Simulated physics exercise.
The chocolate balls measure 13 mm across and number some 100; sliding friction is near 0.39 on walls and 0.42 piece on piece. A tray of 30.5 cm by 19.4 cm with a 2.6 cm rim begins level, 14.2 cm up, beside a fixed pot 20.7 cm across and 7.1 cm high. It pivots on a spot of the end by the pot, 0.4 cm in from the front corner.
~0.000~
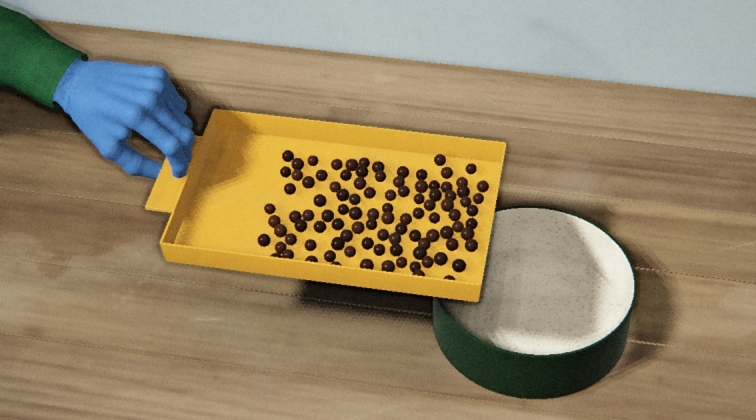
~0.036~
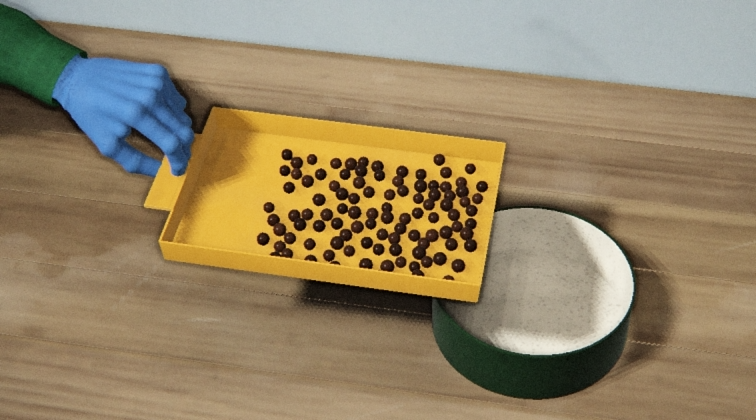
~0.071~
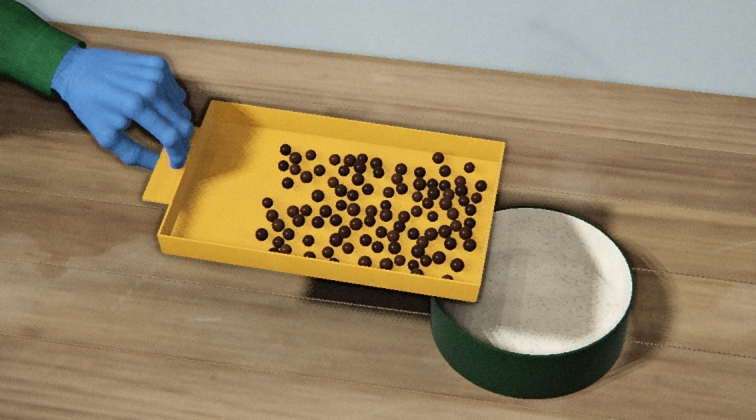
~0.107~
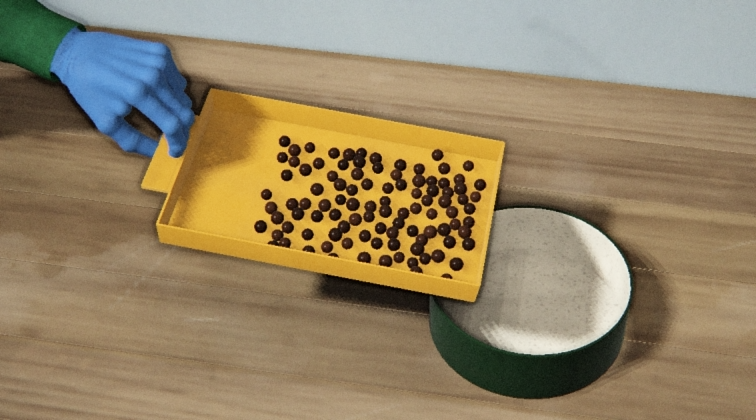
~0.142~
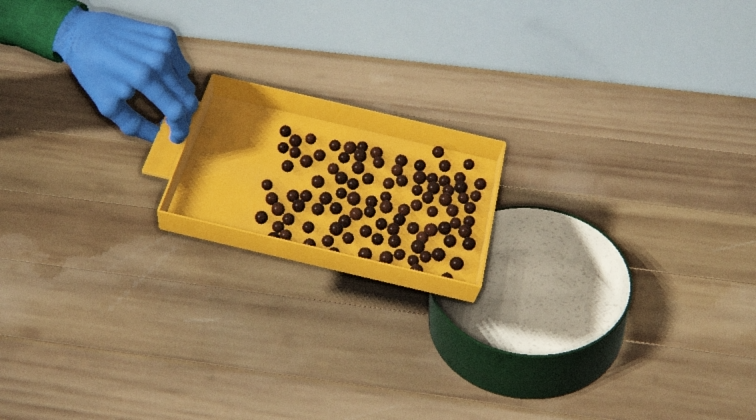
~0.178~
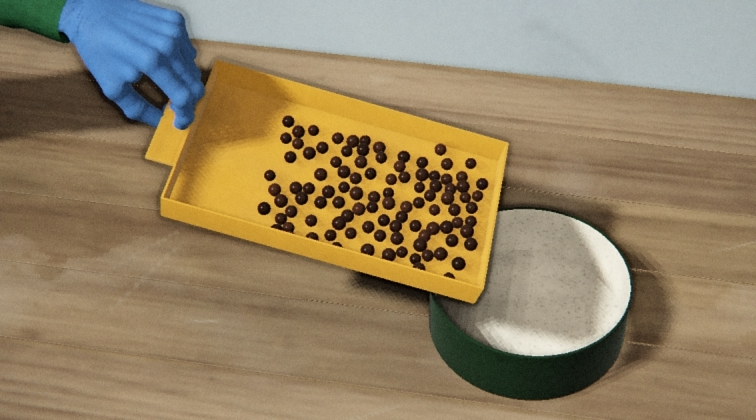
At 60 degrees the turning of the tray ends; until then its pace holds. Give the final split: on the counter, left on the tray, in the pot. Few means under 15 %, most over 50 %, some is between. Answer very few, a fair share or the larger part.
On the counter: Very few; left on the tray: The larger part; in the pot: Very few.
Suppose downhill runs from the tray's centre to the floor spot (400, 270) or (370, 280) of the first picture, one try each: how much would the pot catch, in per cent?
About 0 and 0 per cent.
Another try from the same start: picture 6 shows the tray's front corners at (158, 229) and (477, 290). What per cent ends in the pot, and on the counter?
Pot 0, counter 5.
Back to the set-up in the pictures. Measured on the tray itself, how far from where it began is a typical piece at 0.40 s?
Some 4 cm.
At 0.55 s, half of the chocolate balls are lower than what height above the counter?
Some 20 cm.
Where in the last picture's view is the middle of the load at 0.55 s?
At about (467, 204).
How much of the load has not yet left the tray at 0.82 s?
Some 95 per cent of the load.
After 0.40 s, tilt 37 degrees; the tray holds 100 %, the pot 0 %.
After 0.55 s, tilt 54 degrees; the tray holds 100 %, the pot 0 %.
After 0.82 s, tilt 60 degrees; the tray holds 95 %, the pot 0 %.
At rest (1.7 s), counter 0 %, tray 95 %, pot 5 %.
